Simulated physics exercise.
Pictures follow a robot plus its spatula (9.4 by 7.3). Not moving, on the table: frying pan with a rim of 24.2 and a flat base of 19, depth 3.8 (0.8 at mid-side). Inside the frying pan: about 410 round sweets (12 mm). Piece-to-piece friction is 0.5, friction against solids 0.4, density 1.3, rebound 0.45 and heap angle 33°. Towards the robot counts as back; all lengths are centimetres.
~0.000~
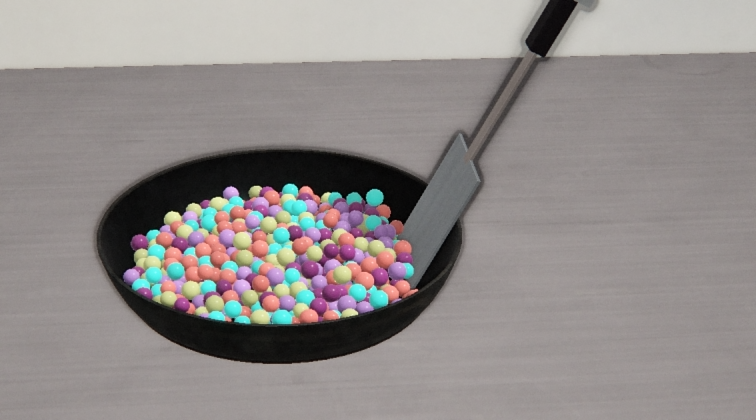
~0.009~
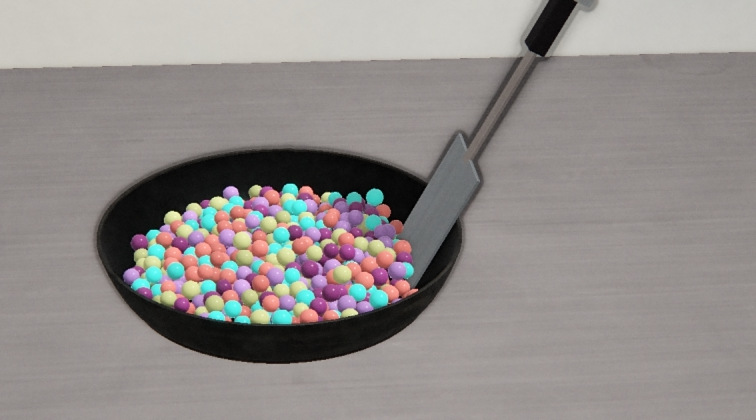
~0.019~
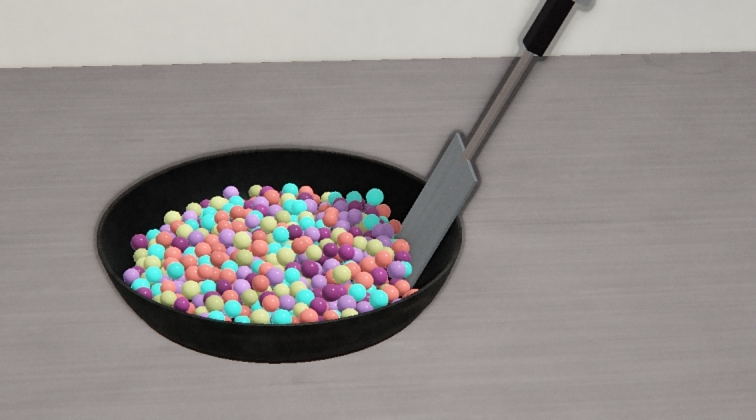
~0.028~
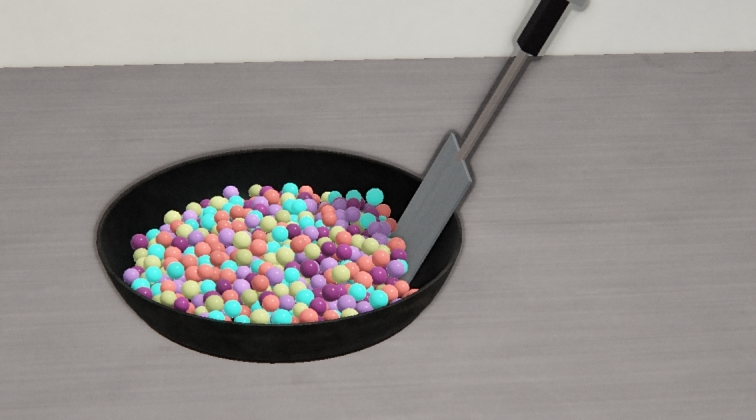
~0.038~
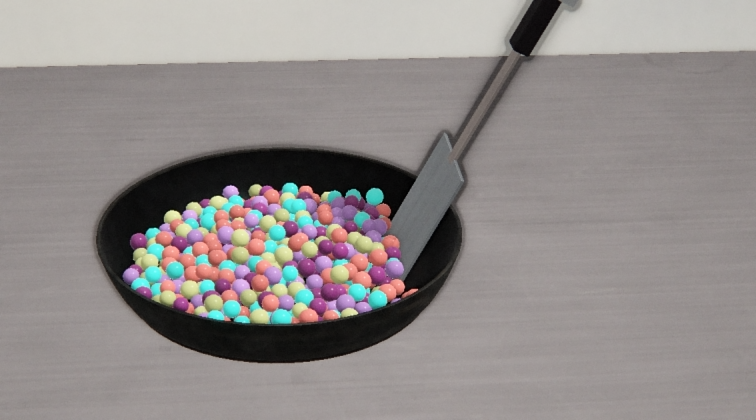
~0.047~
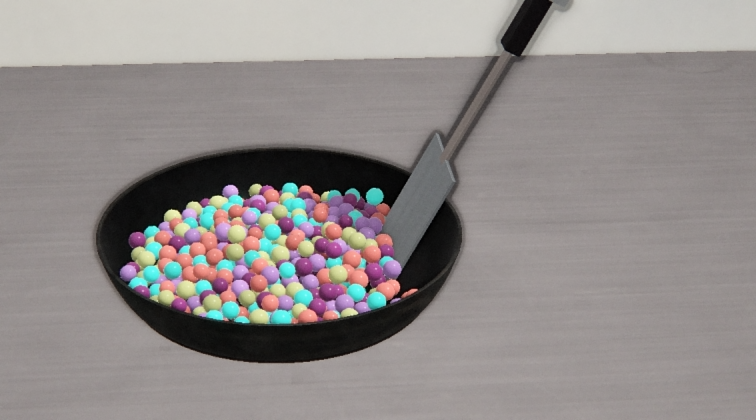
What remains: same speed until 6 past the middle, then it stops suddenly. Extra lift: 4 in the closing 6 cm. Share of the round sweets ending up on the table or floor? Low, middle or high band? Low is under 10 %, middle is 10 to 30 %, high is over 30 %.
Low band.
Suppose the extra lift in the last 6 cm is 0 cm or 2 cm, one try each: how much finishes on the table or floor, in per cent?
Roughly 5 per cent, then 0 per cent.
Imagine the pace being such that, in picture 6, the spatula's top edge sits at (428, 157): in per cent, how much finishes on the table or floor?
Expect about 15 per cent there.
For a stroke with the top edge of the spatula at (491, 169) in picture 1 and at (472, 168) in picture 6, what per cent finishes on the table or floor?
It comes to something like 0 %, give or take.
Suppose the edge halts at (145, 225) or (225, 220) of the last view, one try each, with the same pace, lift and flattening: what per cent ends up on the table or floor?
Around 15 per cent for the first try and 0 per cent for the second.
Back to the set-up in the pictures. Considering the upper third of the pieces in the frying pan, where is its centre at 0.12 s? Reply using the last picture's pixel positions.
(268, 243).
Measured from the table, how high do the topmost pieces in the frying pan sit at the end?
Close to 5.5 centimetres high.
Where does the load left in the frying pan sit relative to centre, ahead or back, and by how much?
Some 3.5 cm ahead of the centre.
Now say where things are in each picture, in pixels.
In the first picture, spatula top edge at (470, 156), sloping 63°; upper third of the load around (291, 246), from x 130 to 415, top at y 190; 414 in the frying pan.
In the second picture, spatula top edge at (469, 156), sloping 63°; upper third of the load around (291, 246), from x 130 to 415, top at y 190.
In the third picture, spatula top edge at (467, 156), sloping 63°; upper third of the load around (292, 246), from x 130 to 415, top at y 190.
In the fourth picture, spatula top edge at (462, 156), sloping 63°; upper third of the load around (298, 244), from x 130 to 415, top at y 190.
In the fifth picture, spatula top edge at (454, 156), sloping 63°; upper third of the load around (298, 246), from x 130 to 415, top at y 190.
In the sixth picture, spatula top edge at (446, 156), sloping 63°; upper third of the load around (296, 244), from x 130 to 415, top at y 190; 414 in the frying pan.
By 0.12 s, sloping 63°, highest piece 5 above the table; 414 in the frying pan.
By 0.20 s, sloping 63°, highest piece 6 above the table; 414 in the frying pan.
By 0.44 s, sloping 63°, highest piece 5 above the table; 395 in the frying pan, 18 on the table or floor, 1 on the blade or in flight.
By 1.49 s, sloping 63°, highest piece 5 above the table; 395 in the frying pan, 19 on the table or floor.
Final count, 395 in the frying pan, 19 on the table or floor. That is 5 % on the table or floor.
